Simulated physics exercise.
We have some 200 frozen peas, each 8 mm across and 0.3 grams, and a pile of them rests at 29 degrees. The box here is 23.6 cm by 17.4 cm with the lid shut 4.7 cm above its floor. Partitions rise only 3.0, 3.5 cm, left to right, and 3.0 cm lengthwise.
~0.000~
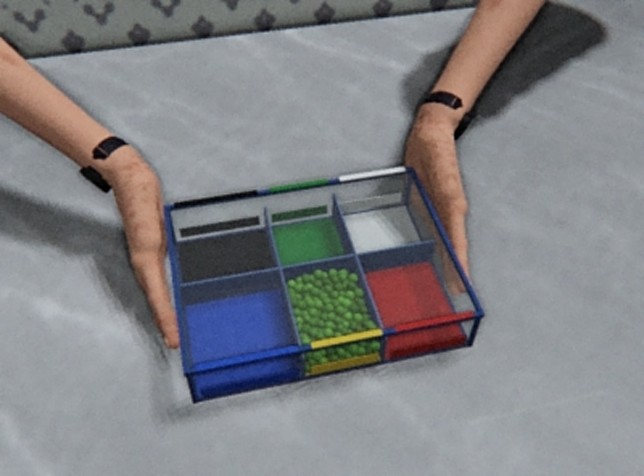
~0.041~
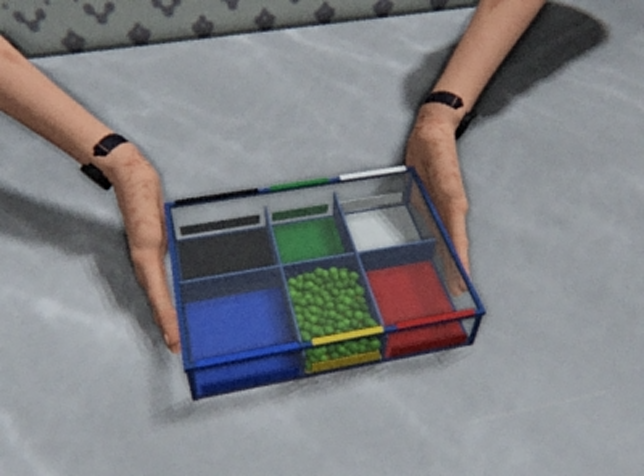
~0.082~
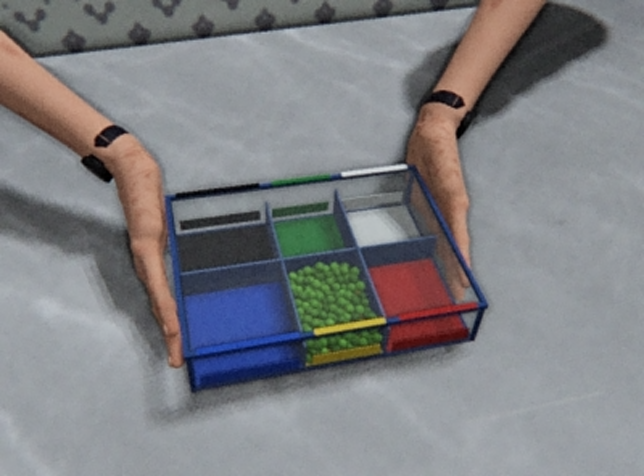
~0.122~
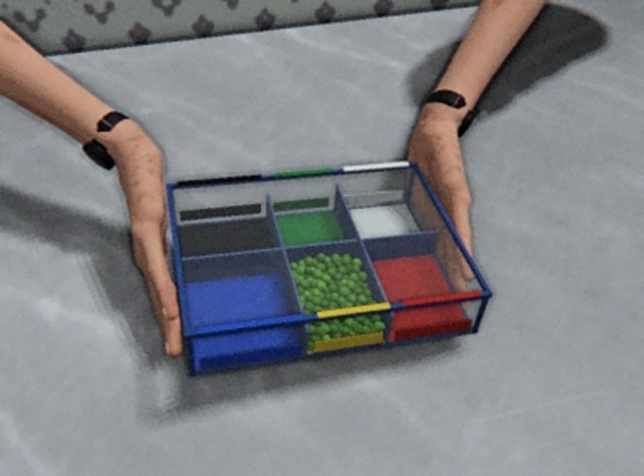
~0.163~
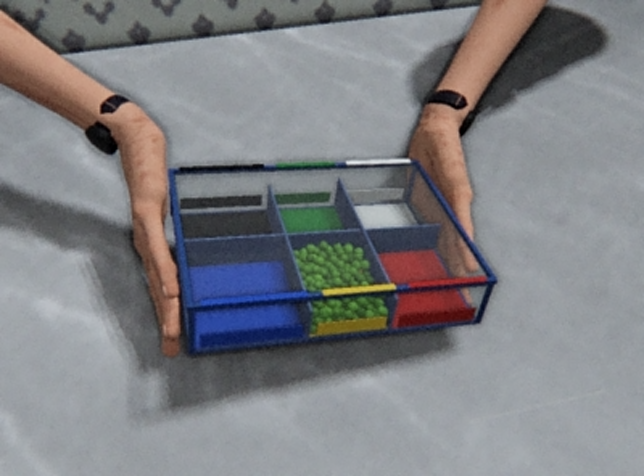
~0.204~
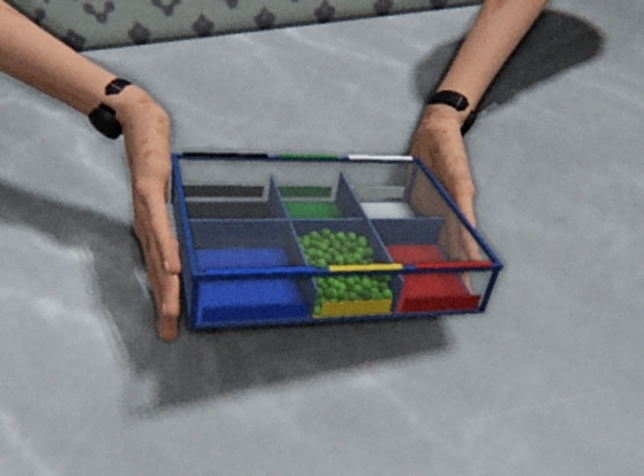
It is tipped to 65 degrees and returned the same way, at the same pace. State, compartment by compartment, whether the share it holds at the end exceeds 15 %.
Red: Does not exceed; blue: Does not exceed; green: Does not exceed; yellow: Exceeds; white: Does not exceed; black: Does not exceed.
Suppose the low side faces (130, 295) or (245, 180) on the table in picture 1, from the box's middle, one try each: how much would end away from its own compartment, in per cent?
Approximately 20 percent, then 25 percent.
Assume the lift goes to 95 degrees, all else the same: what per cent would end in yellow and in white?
The yellow compartment would hold 70 per cent, the white one 25 per cent.
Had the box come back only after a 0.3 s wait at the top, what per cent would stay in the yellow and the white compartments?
Yellow keeps 85% and white keeps 5%.
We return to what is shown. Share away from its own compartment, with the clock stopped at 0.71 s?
Reading: Close to 5 %.
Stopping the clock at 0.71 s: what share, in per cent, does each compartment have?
It splits as red 0, blue 0, green 0, yellow 95, white 0 and black 0 percent.
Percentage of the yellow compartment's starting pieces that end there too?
90 %.
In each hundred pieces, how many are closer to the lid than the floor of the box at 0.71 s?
Share: Approx. 30 %.
Then, at 0.71 s, tilt 64 degrees; yellow 95 %.
Then, at 1.05 s, tilt 26 degrees; green 5 %, yellow 90 %, white 5 %.
Then, at 1.48 s, tilt 0 degrees; green 5 %, yellow 90 %, white 5 %.
By 1.9 s all is still; red 0 %, blue 0 %, green 5 %, yellow 90 %, white 5 %, black 0 %.
